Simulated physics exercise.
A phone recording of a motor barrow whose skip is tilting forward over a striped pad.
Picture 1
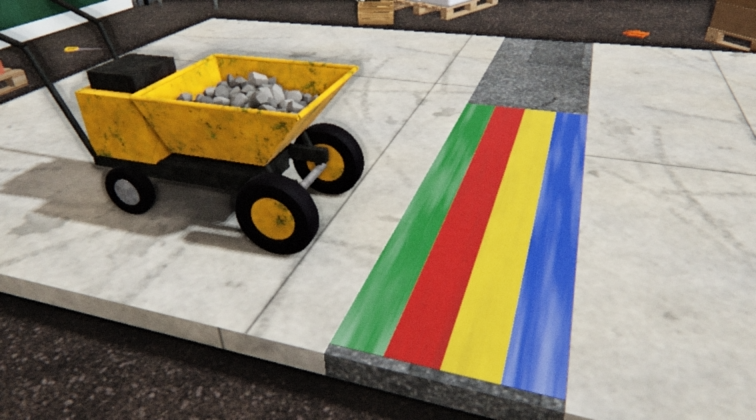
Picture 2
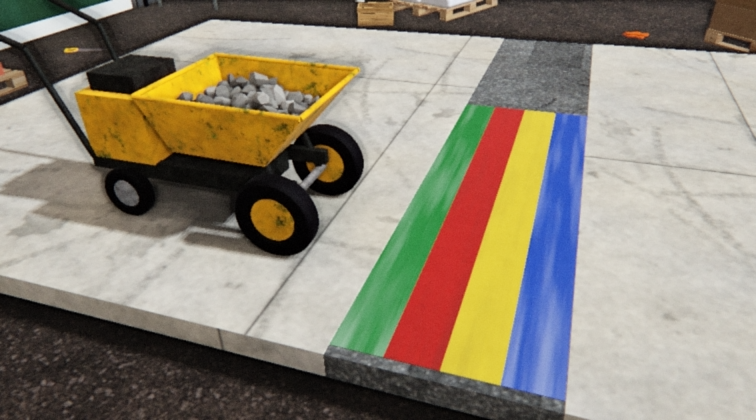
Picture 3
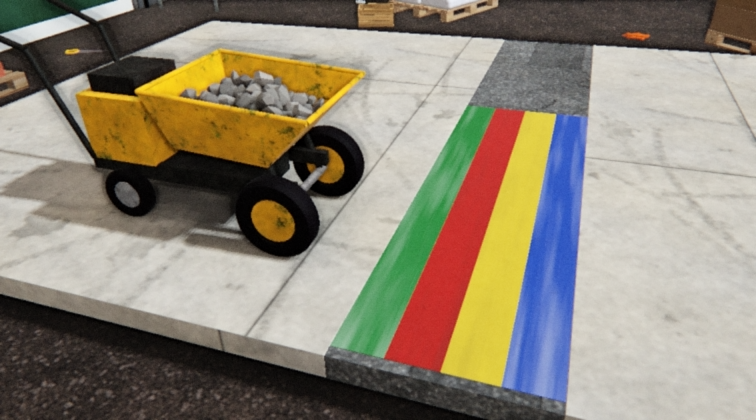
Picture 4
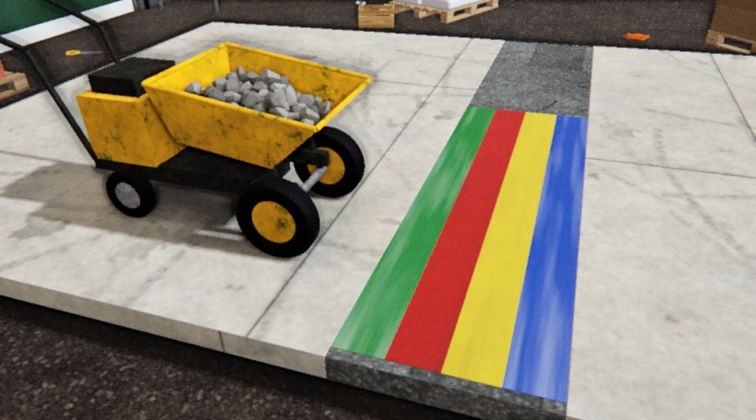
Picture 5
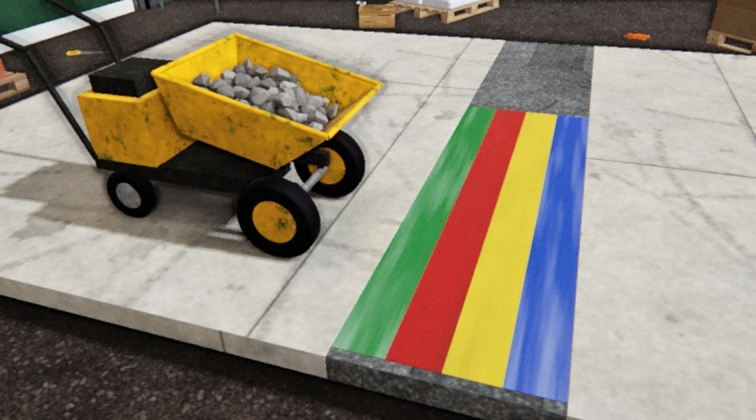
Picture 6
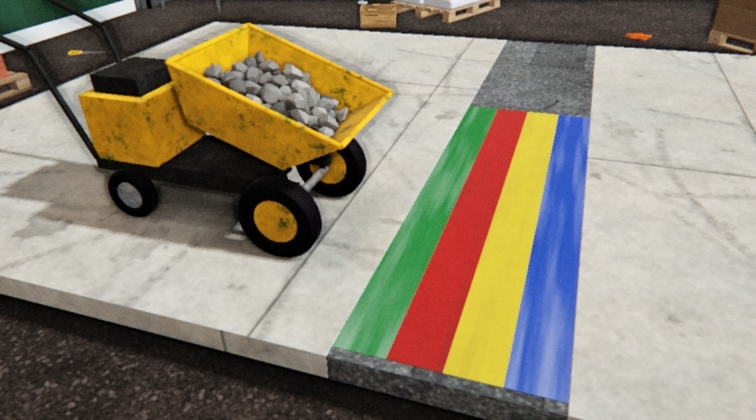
On pale concrete slabs in a work yard, seen from slightly above, pallets stand along the far edge. A yellow motor barrow with black wheels and a skip of grey broken stones sits at left, beside a pad striped green, red, yellow and blue. The skip starts level and tilts steadily forward to the right, its back rising and lip lowering, while the wheels and view stay almost still.
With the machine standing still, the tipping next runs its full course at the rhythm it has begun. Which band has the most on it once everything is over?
Red.
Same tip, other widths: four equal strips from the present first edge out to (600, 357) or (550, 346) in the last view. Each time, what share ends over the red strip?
I'd put it at some 40 % for the first and some 40 % for the second.
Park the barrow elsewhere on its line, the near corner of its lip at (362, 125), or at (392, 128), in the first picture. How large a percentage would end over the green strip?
Try 1 about 0 %, try 2 about 0 %.
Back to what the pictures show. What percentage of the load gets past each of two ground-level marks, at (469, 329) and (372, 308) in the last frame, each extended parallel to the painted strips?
The first gives 20 %, the second 90 %.
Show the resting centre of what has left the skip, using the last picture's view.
The centre comes to rest near (458, 238).
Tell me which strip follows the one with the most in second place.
Rank 2: The green one.
Just after the last frame, skip tipped steeply; every one in the skip.
A moment on, skip tipped right over; the larger part in the skip; about a tenth over the green strip; about a tenth over the red strip; just a few falling.
Further on, skip tipped right over; about a tenth in the skip; roughly a quarter over the green strip; roughly a third over the red strip; roughly a quarter over the yellow strip; about a tenth over the blue strip; just a few off the paint.
When it is over, skip tipped right over; about a tenth in the skip; roughly a quarter over the green strip; roughly a third over the red strip; about a tenth over the yellow strip; about a tenth over the blue strip; just a few off the paint.
